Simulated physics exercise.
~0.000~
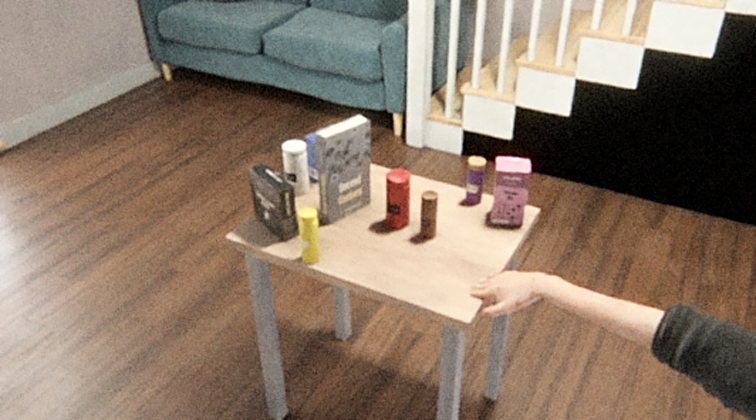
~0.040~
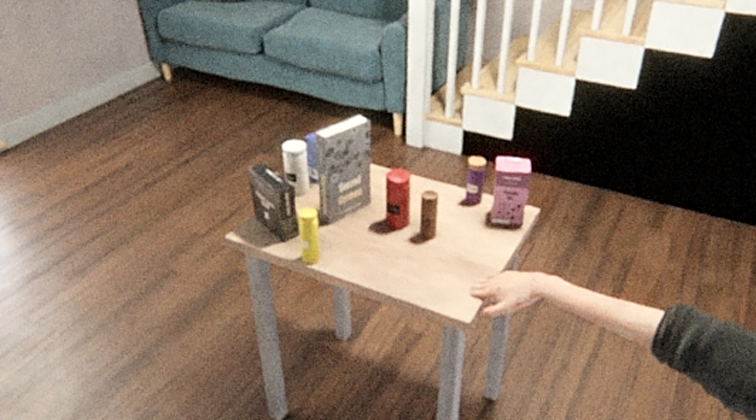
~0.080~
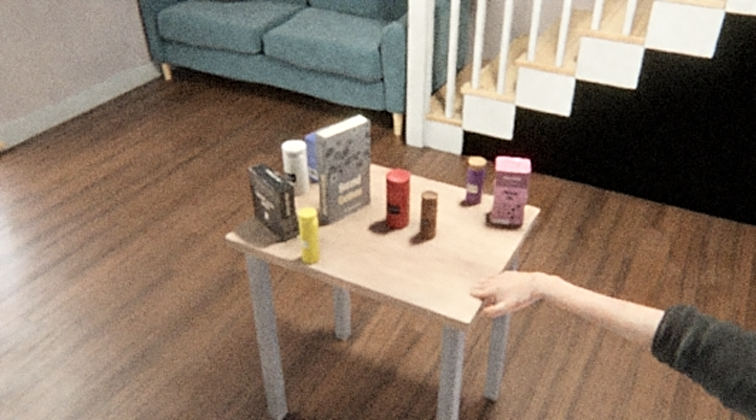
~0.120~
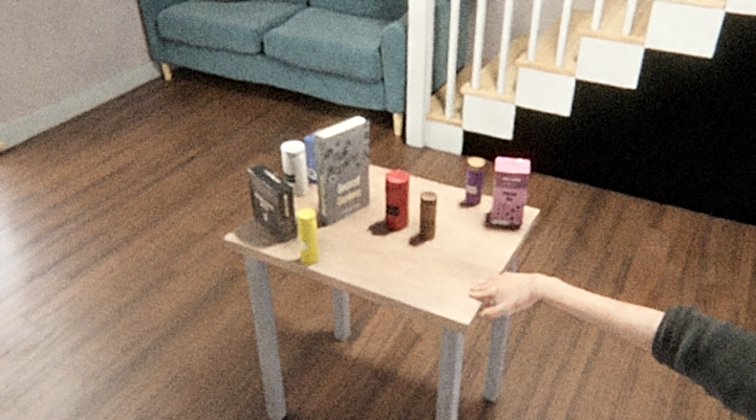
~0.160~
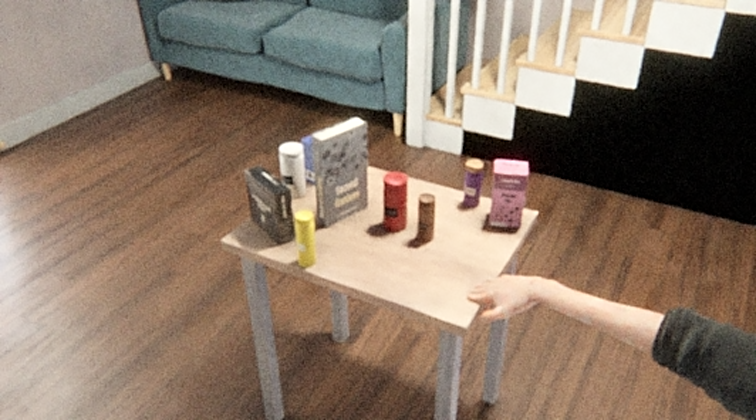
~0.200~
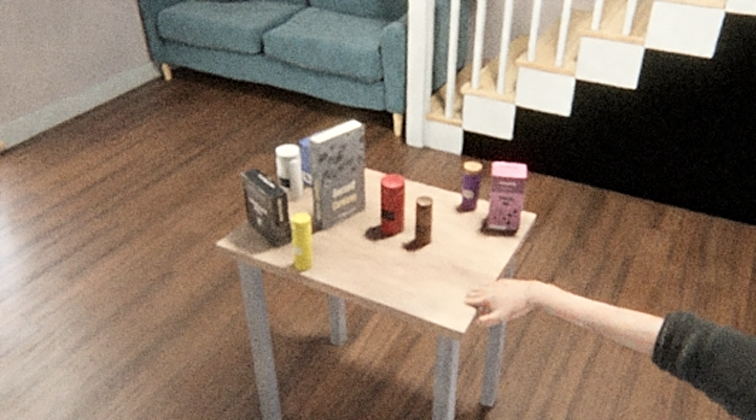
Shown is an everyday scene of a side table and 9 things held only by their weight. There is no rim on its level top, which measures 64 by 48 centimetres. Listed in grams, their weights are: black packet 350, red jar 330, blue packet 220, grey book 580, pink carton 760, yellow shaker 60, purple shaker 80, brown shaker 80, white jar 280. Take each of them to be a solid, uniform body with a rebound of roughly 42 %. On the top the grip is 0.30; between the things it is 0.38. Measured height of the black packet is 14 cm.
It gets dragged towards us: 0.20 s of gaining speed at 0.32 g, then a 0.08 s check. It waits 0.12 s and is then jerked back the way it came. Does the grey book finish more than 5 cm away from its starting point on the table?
No.
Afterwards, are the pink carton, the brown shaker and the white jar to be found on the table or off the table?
Afterwards, the pink carton stays on its support, the brown shaker stays on its support, and the white jar stays on its support.
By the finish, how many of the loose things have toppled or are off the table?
Total count: 1.
By 0.40 s, table 9 cm from its start; yellow shaker now off the table; grey book 2 cm from its spot near (320, 192); purple shaker 2 cm from its spot.
By 0.80 s, things are still on the move.
By 1.00 s, grey book resting near (344, 171).
When it is over (1.4 s), off the table, yellow shaker; the other 8 within 5 cm of the start. End places, in pixels of the last picture, grey book near (344, 171).
